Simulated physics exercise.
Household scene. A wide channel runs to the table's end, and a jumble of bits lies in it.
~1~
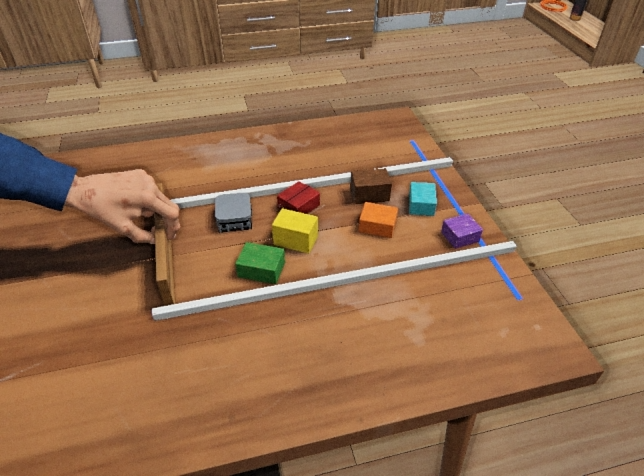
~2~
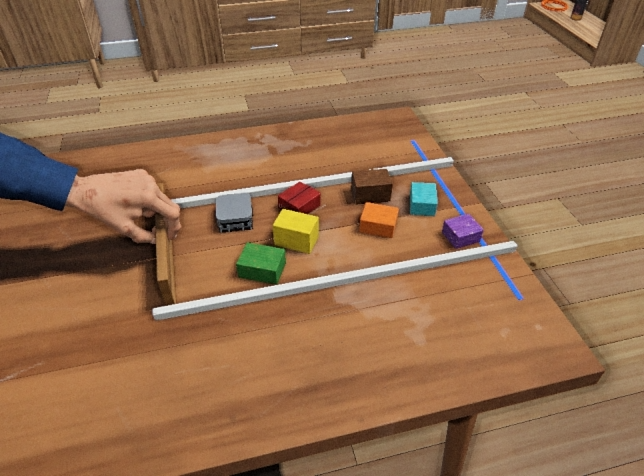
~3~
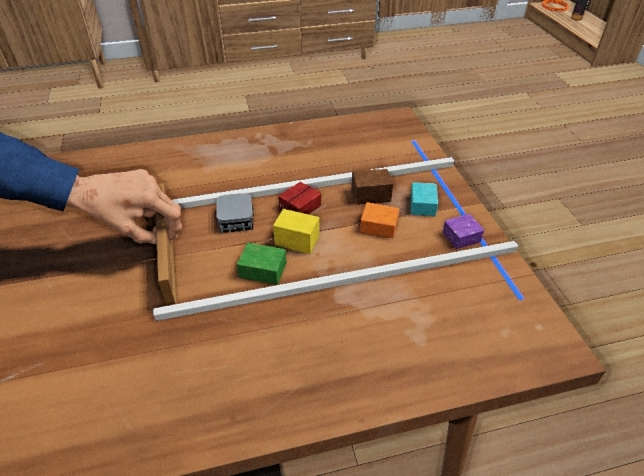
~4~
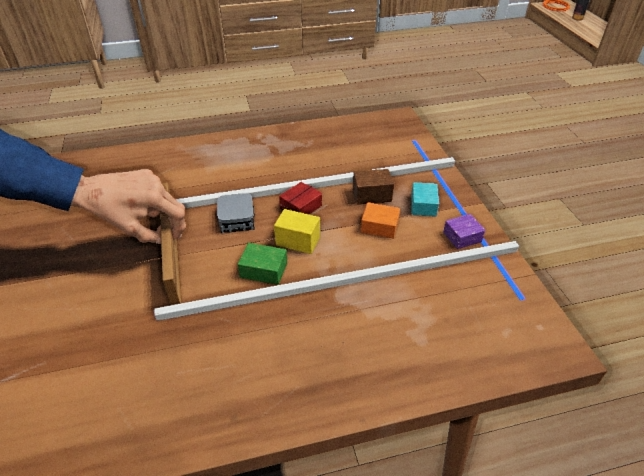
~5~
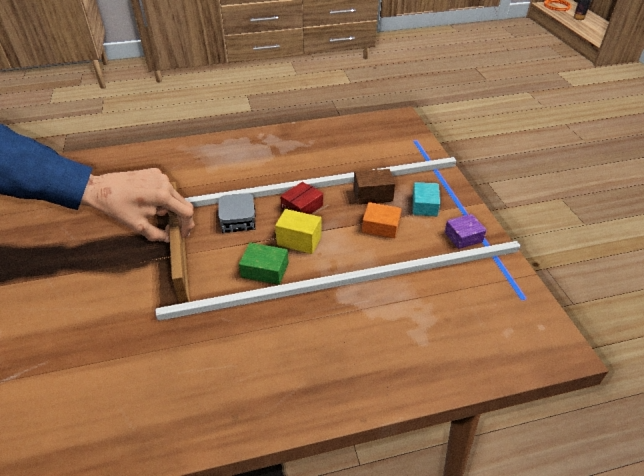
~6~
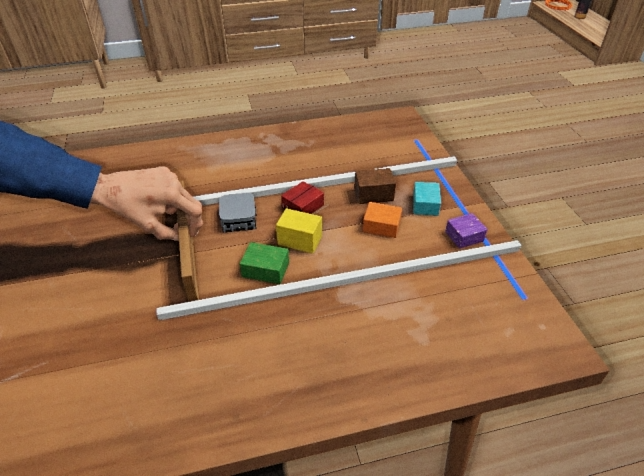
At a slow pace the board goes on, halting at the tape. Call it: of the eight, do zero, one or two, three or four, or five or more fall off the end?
Five or more fall off.
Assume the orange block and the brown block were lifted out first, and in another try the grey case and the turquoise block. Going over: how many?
3 and 3.
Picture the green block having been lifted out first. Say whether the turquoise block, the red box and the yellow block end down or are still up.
I'd say the turquoise block does not stay, the red box does not stay, and the yellow block stays up.
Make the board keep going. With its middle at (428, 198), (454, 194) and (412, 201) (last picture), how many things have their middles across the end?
Going through the three positions, you'd get 2, 5 and 2.
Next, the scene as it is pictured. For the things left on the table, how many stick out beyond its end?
3, I think.
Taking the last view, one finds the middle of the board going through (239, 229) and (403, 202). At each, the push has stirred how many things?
By the first moment it's 2, by the second it's 8.
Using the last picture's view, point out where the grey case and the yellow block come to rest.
Final pixels, roughly: (462, 176) for the first, (480, 193) for the other.
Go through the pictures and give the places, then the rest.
The first picture shows purple block (462, 231); turquoise block (422, 199); brown block (371, 186); board (164, 242); tape (457, 207).
The second picture shows turquoise block (423, 199); orange block (379, 220).
The third picture shows brown block (372, 186); yellow block (297, 231).
The fourth picture shows purple block (464, 231); board (169, 241).
The fifth picture shows turquoise block (426, 199); grey case (237, 213).
The sixth picture shows purple block (466, 231); turquoise block (427, 199); brown block (375, 186); board (186, 238); tape (461, 206).
Soon after, none off yet; purple block at rest near (466, 231); turquoise block at rest near (427, 199); brown block at rest near (375, 186).
Then, none off yet; purple block at rest near (466, 231); turquoise block moving near (431, 197); brown block moved about its own width near (420, 175).
Further on, none off yet; purple block moved about its own width near (489, 225); turquoise block tipped well over near (493, 192); brown block tipped well over near (484, 174).
At rest, the number that fall off is five or more; fallen, red box, orange block, brown block, turquoise block and purple block.
